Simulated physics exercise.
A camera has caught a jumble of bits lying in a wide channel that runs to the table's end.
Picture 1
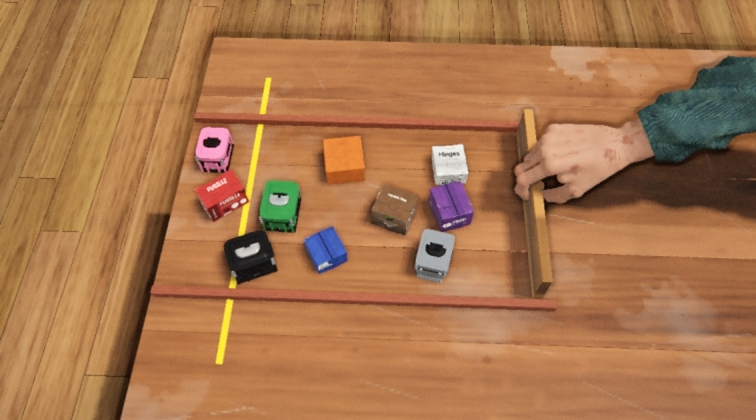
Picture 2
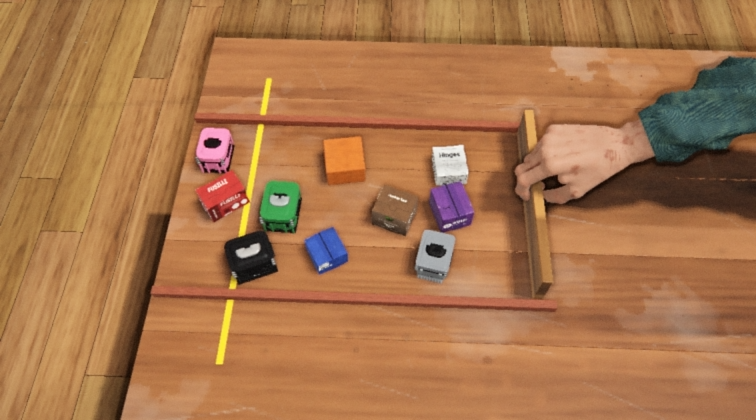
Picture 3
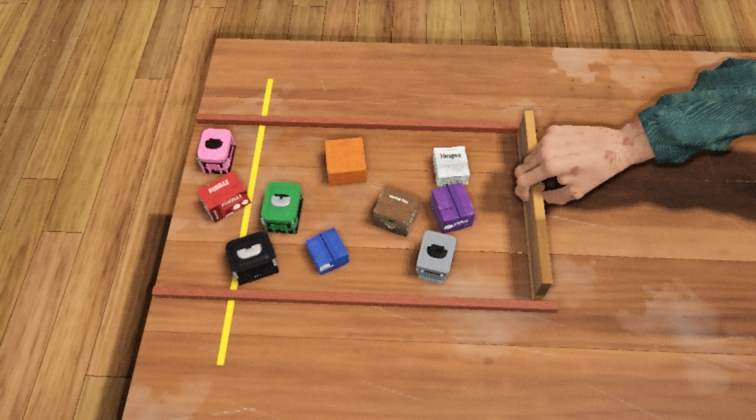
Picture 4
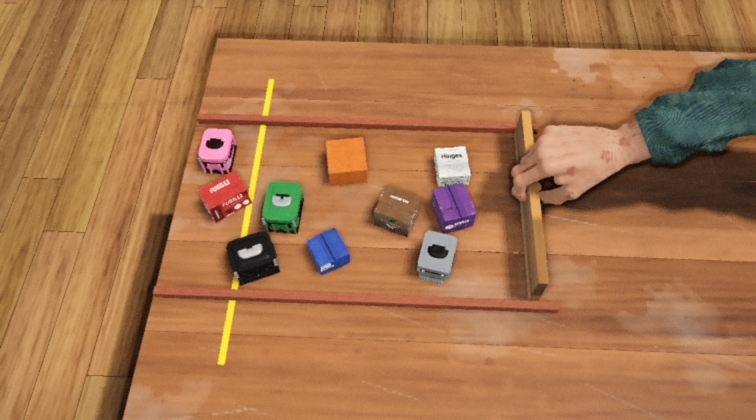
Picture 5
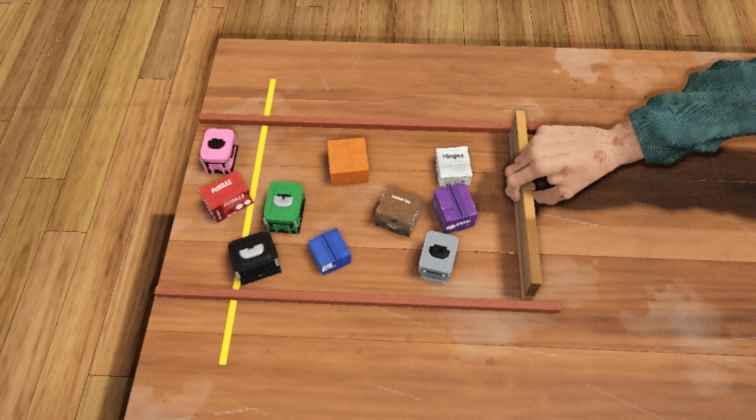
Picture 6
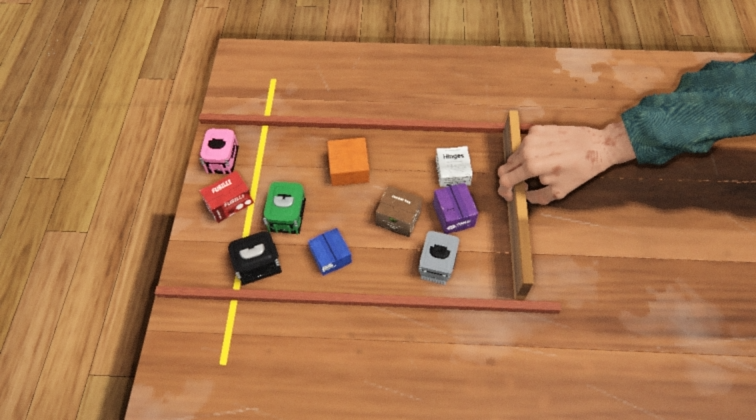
In this clip, a hand at the right slides an upright wooden board slightly left along a channel between two red strips on a table, while the scattered small coloured boxes and cases ahead of it stay in place.
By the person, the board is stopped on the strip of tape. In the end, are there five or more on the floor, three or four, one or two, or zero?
There are three or four on the floor.
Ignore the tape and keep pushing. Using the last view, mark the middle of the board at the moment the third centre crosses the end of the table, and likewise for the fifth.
First at (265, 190), next at (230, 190).
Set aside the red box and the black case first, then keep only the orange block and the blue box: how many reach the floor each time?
You'd count 2 the first time and 2 the second time.
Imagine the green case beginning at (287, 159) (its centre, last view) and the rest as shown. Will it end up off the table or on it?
From that start, the object then does not stay.
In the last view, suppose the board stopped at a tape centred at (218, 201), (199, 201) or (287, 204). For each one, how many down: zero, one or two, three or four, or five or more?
Going through the three places in order, the answers are 5 or more; 5 or more; 1 or 2.
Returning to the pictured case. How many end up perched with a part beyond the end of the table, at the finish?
Count: 0.
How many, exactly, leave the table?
The total is 4.
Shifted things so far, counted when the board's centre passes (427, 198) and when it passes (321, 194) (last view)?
First 4 and then 9.
A little later, none off yet; pink case at rest near (220, 151); red box at rest near (227, 197); black case at rest near (255, 257).
Next, none off yet; pink case at rest near (219, 151); red box shifted about its own width near (169, 200); black case shifted about its own width near (202, 260).
When it is over, the number that fall off is three or four; down, green case, black case, red box and pink case.
